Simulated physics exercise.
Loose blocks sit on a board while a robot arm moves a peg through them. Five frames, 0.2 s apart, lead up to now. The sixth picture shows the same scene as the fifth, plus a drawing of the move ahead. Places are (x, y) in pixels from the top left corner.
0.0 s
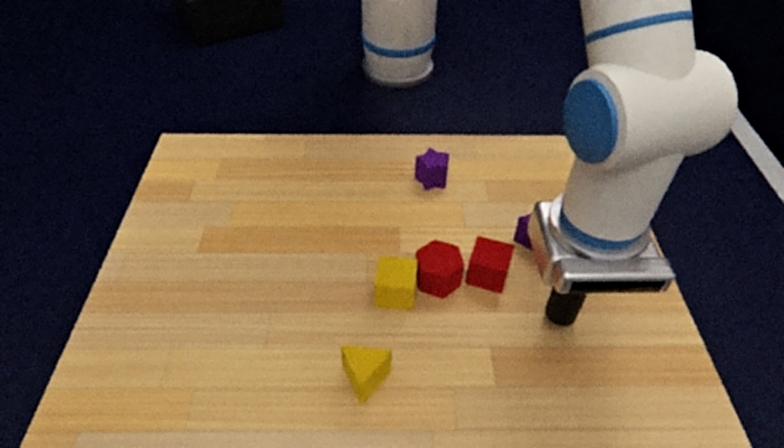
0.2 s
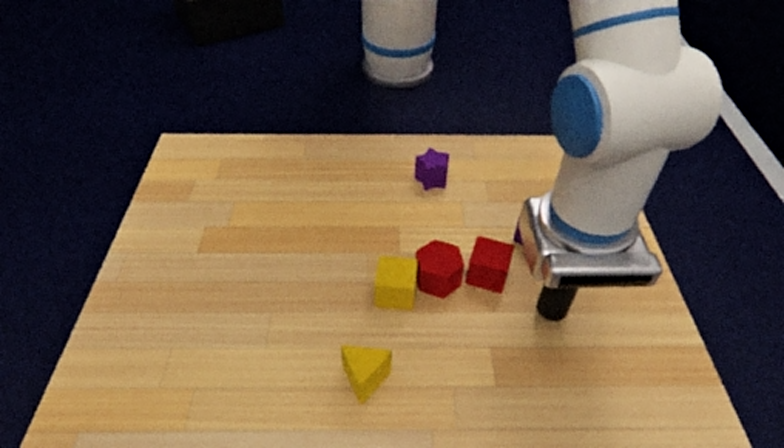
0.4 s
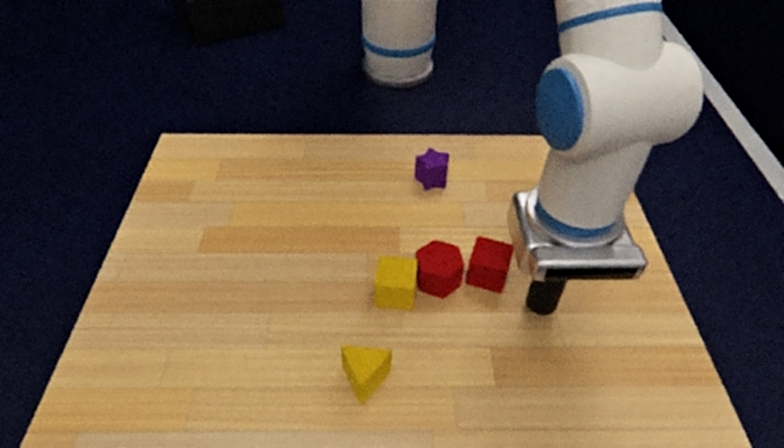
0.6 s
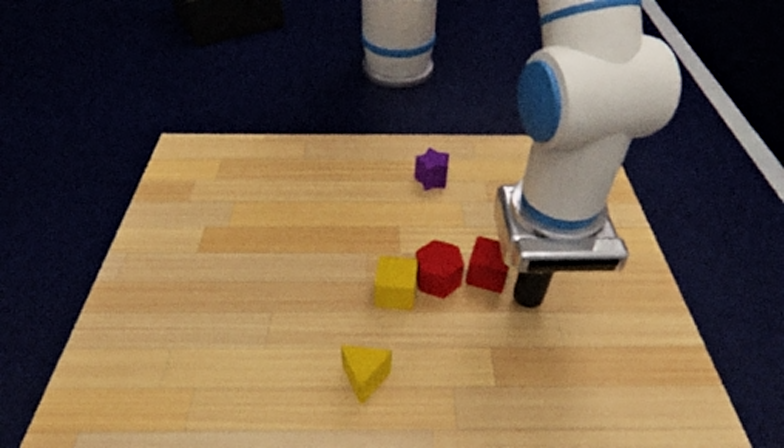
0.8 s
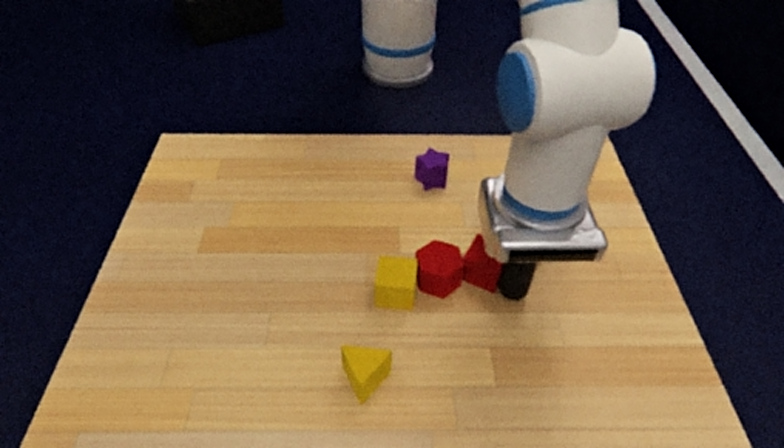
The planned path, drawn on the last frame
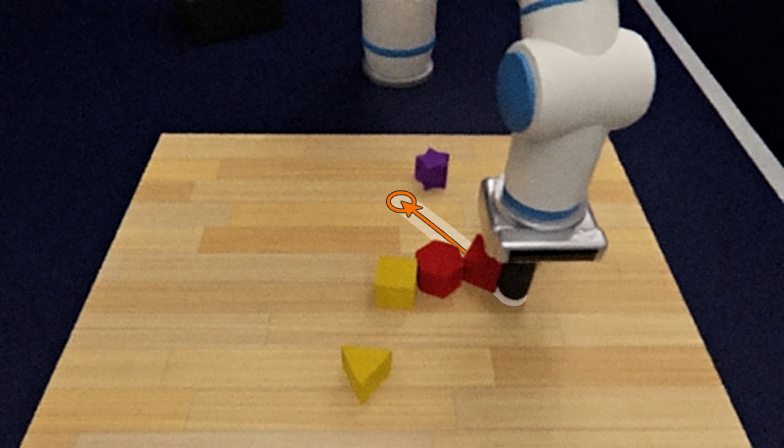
Robot arm moving a black peg slowly left across a wooden board until it meets the red square block, nudging it slightly.
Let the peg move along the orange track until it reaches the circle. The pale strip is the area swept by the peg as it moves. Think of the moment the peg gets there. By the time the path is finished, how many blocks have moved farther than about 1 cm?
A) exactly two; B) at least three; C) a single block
C: A single block.
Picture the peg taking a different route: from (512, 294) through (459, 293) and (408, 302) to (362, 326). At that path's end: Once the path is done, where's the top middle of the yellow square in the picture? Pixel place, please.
If I read the scene right, the answer is (356, 271).
Drawn move, from (512, 294) over (454, 243) to (401, 202).
What follows on the original path. One third of the way, peg (473, 252); red square (453, 217), turned 20° clockwise.
Two thirds of the way, peg (436, 222); red square (419, 188), turned 25° clockwise.
At the end, peg (402, 196); red hexagonal block still; red square (390, 161), turned 45° clockwise.
